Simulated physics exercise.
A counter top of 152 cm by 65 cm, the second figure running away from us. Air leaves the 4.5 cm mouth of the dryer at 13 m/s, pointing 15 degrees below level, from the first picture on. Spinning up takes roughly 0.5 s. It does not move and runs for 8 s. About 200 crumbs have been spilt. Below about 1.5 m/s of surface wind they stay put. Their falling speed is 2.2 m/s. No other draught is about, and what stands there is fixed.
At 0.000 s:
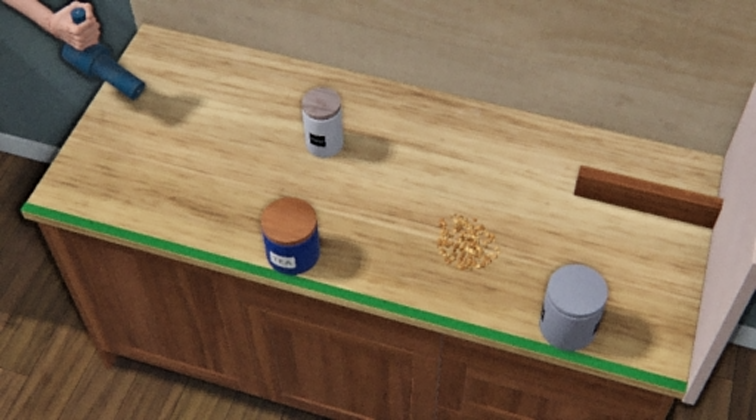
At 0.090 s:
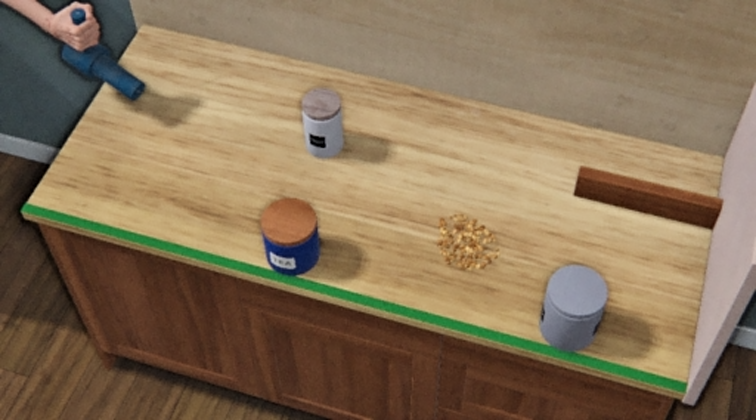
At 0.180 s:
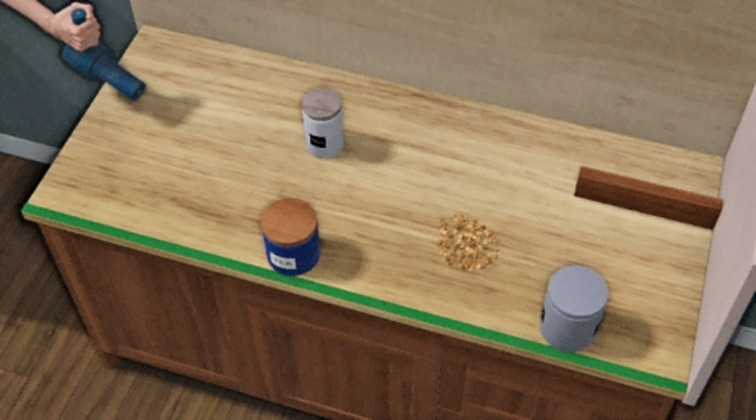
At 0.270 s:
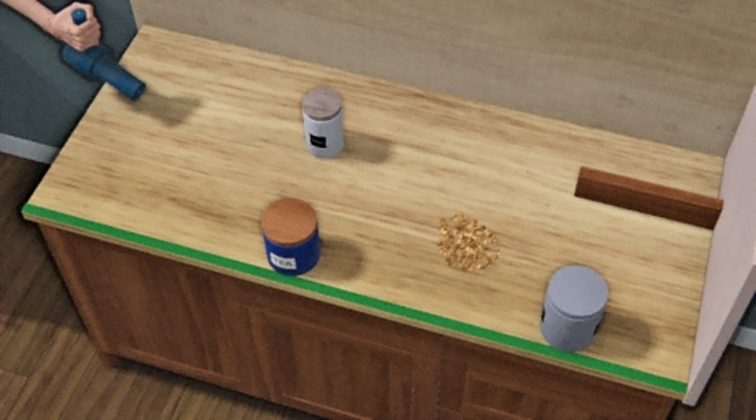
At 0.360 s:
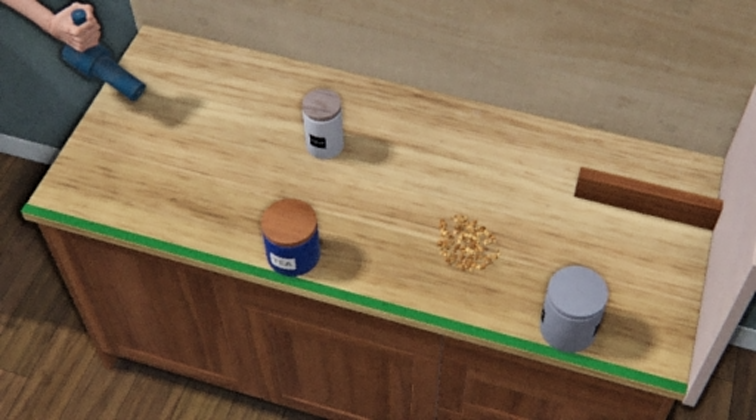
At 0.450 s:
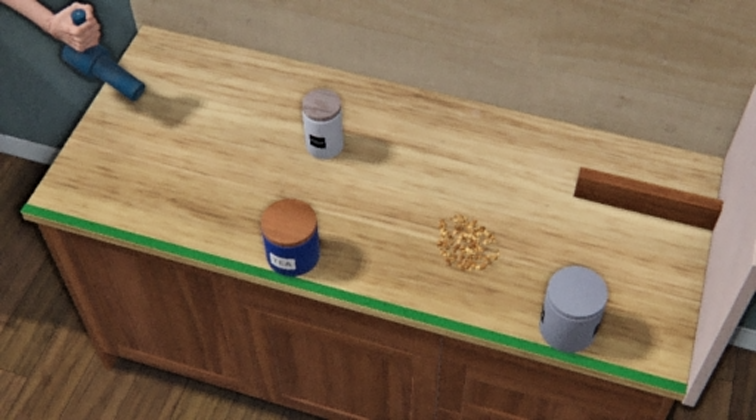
A hand holding a blue dryer still over a wooden counter with three lidded jars and an unmoving patch of golden crumbs.
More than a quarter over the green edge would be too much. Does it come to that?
As for a quarter going over the green edge: Yes.
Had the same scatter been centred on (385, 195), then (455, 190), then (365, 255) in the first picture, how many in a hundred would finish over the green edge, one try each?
In turn about 15 %, 0 %, 90 %.
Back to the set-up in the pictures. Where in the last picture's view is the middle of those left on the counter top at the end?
At about (700, 303).
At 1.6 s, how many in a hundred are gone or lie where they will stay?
Near 70 %.
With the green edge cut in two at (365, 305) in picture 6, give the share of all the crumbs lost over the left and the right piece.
Some 0 % left, 50 % right.
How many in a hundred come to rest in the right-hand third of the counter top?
Near 50 %.
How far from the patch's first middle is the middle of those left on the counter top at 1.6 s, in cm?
Roughly 50 cm.
After 1.6 s, 40 % are over the green edge; the middle of those still in play is near (698, 311); 68 % have settled or left.
After 2.6 s, 44 % are over the green edge; the middle of those still in play is near (699, 307); 74 % have settled or left.
After 4.4 s, 48 % are over the green edge; the middle of those still in play is near (699, 307); 79 % have settled or left.
After 8.0 s, at the end, 54 % are over the green edge; the middle of those still in play is near (700, 303).
